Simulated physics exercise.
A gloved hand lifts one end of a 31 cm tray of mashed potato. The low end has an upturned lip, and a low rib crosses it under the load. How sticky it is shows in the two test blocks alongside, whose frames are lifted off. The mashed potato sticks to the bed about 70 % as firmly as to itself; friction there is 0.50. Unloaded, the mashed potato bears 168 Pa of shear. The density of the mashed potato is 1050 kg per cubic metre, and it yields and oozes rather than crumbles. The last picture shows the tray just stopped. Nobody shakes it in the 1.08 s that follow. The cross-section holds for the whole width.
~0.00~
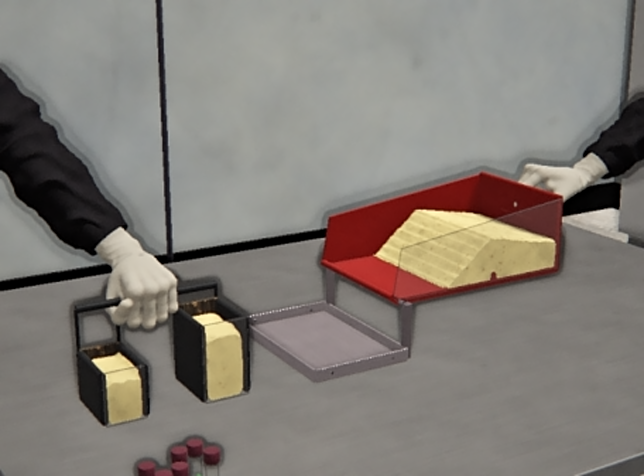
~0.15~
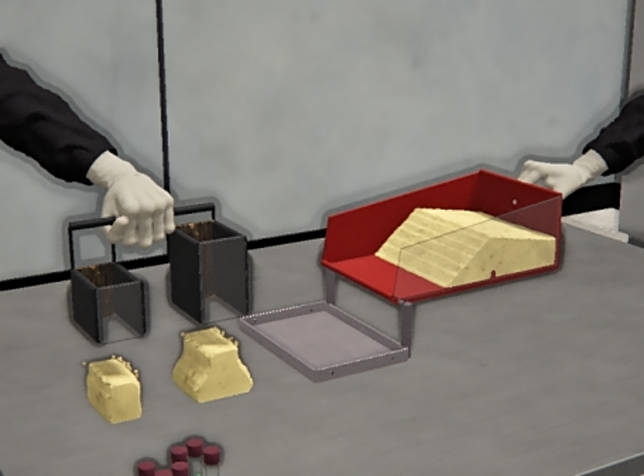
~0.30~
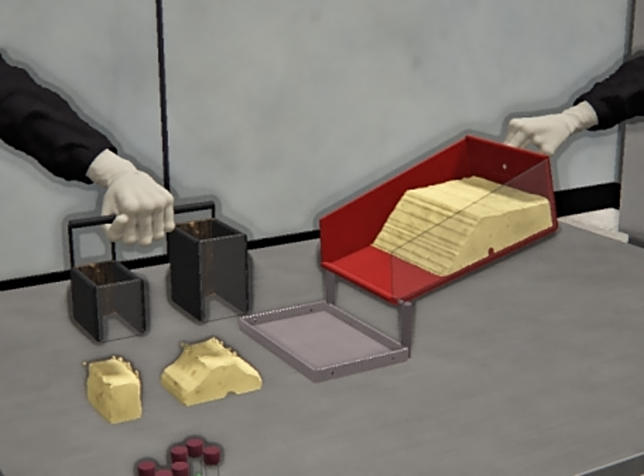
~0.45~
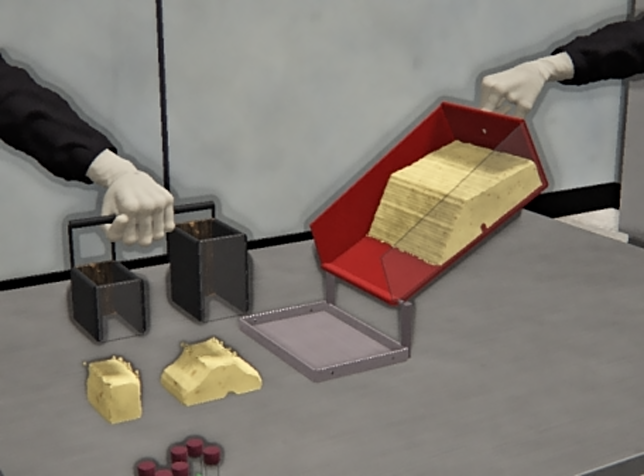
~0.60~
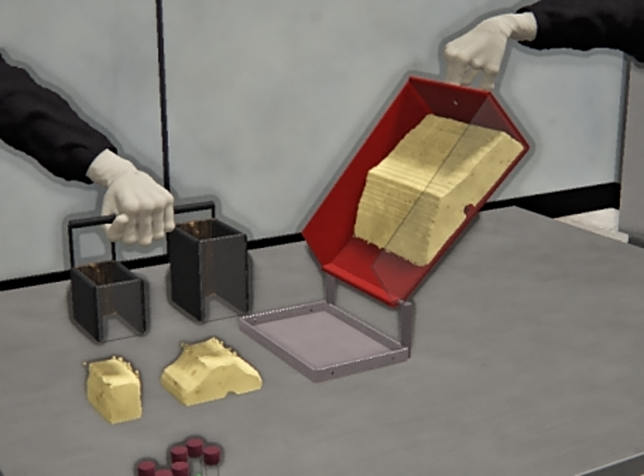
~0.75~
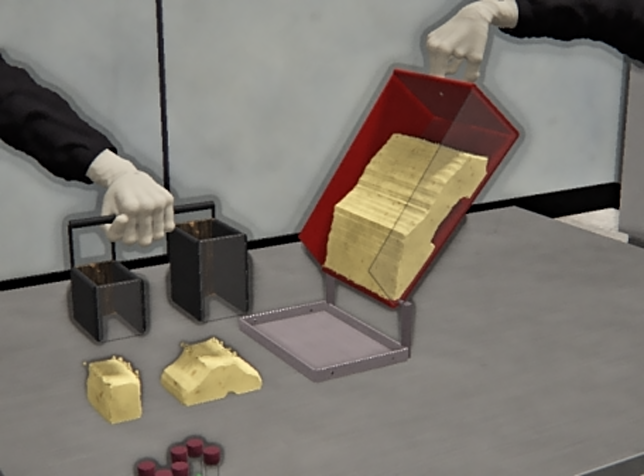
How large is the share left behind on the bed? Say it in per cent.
Close to 0 per cent.
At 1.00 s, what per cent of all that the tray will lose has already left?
Some 80 per cent.
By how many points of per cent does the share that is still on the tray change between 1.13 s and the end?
About 0 %.
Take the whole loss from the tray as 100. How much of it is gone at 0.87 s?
About 30 %.
After 0.87 s, the tilt is 48 degrees and 65 % is on the bed.
After 1.00 s, the tilt is 48 degrees and 20 % is on the bed.
After 1.13 s, the tilt is 48 degrees and 0 % is on the bed.
After 1.26 s, the tilt is 48 degrees and 0 % is on the bed.
After 1.80 s, at the end, the tilt is 48 degrees and 0 % is on the bed.
